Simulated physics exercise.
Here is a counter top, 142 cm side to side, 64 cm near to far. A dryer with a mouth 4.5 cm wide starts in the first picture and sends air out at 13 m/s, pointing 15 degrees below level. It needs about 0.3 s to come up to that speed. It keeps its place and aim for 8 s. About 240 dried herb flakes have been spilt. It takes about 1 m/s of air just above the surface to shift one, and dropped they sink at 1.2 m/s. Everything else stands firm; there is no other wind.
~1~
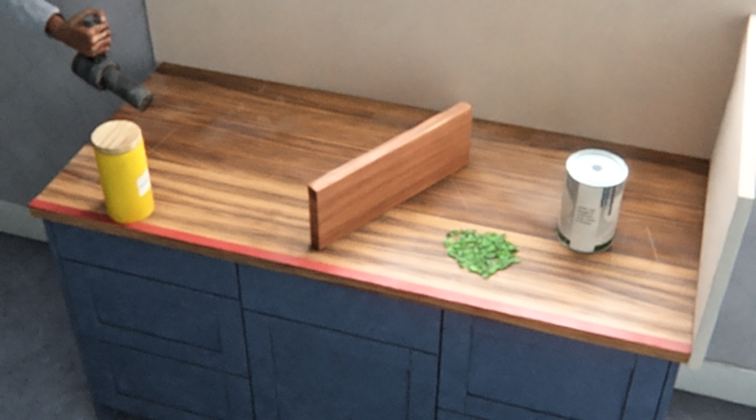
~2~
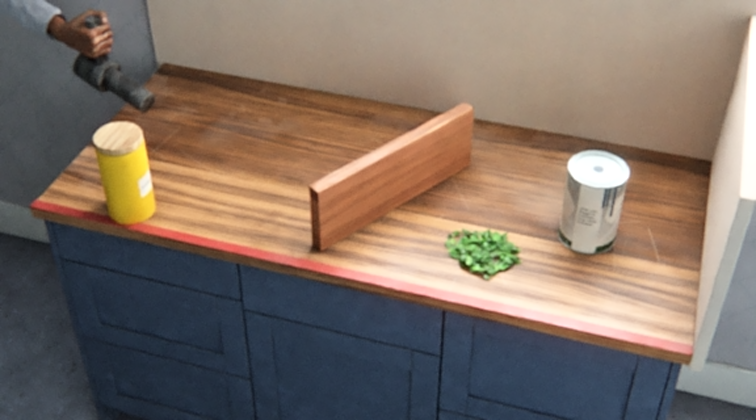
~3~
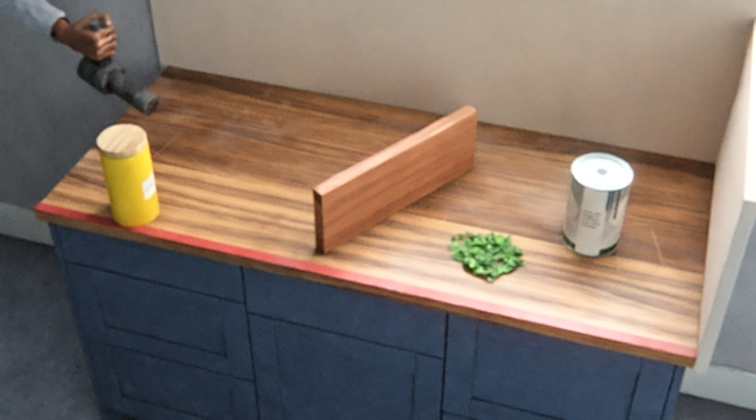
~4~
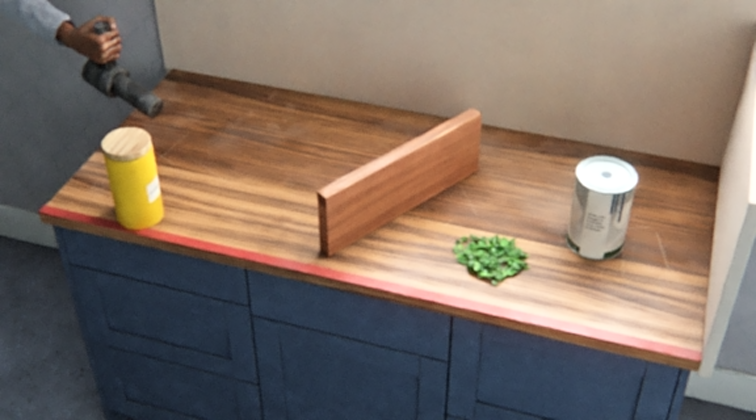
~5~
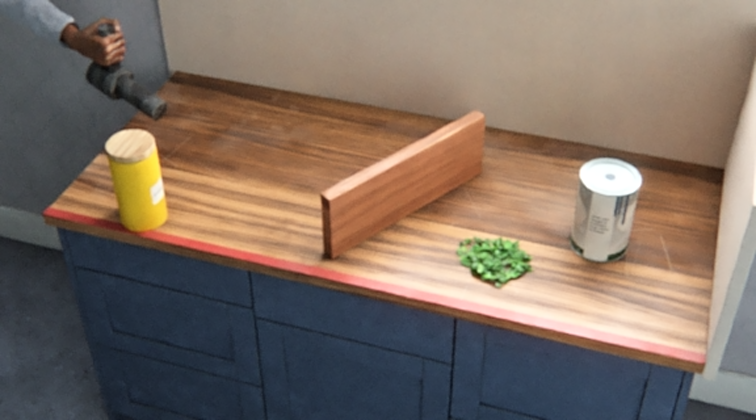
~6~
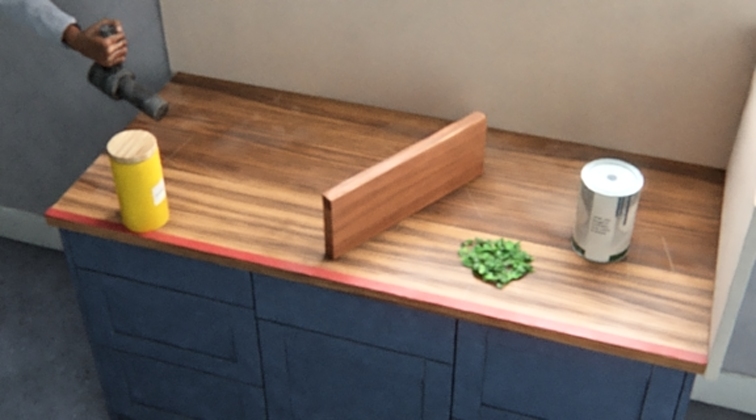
A hand holding a dark dryer over a wooden counter with a yellow canister, upright board, green flakes and tin, all staying still.
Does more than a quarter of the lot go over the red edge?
As for a quarter going over the red edge: No.
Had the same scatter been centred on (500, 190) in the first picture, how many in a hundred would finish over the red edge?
In that case some 0 per cent.
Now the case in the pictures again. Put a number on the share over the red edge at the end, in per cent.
About 0 %.
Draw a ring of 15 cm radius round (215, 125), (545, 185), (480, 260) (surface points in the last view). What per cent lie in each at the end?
In turn about 0 %, 0 %, 100 %.
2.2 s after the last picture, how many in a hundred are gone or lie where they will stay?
About 100 %.
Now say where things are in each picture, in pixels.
In the first frame, the middle of the dried herb flakes is near (483, 253), none has stirred yet and the mouth of the dryer is at (146, 102).
In the second frame, the middle of the dried herb flakes is near (484, 253), none has stirred yet and the red edge is centred on (334, 275).
In the third frame, the middle of the dried herb flakes is near (488, 255), none has stirred yet, the top of a tin is at (602, 171) and the top of a board is at (399, 147).
In the fourth frame, the middle of the dried herb flakes is near (492, 258) and none has stirred yet.
In the fifth frame, the middle of the dried herb flakes is near (496, 260) and none has stirred yet.
In the sixth frame, the middle of the dried herb flakes is near (497, 261) and none has stirred yet.
Then, 1.2 s after the last picture the count stands so, 0 % are over the red edge; the middle of those still in play is near (497, 261).
Then, 2.2 s after the last picture the count stands so, 0 % are over the red edge; the middle of those still in play is near (497, 261).
Then, 4.1 s after the last picture the count stands so, 0 % are over the red edge; the middle of those still in play is near (497, 261).
Then, 7.7 s after the last picture, at the end, 0 % are over the red edge; the middle of those still in play is near (497, 261).
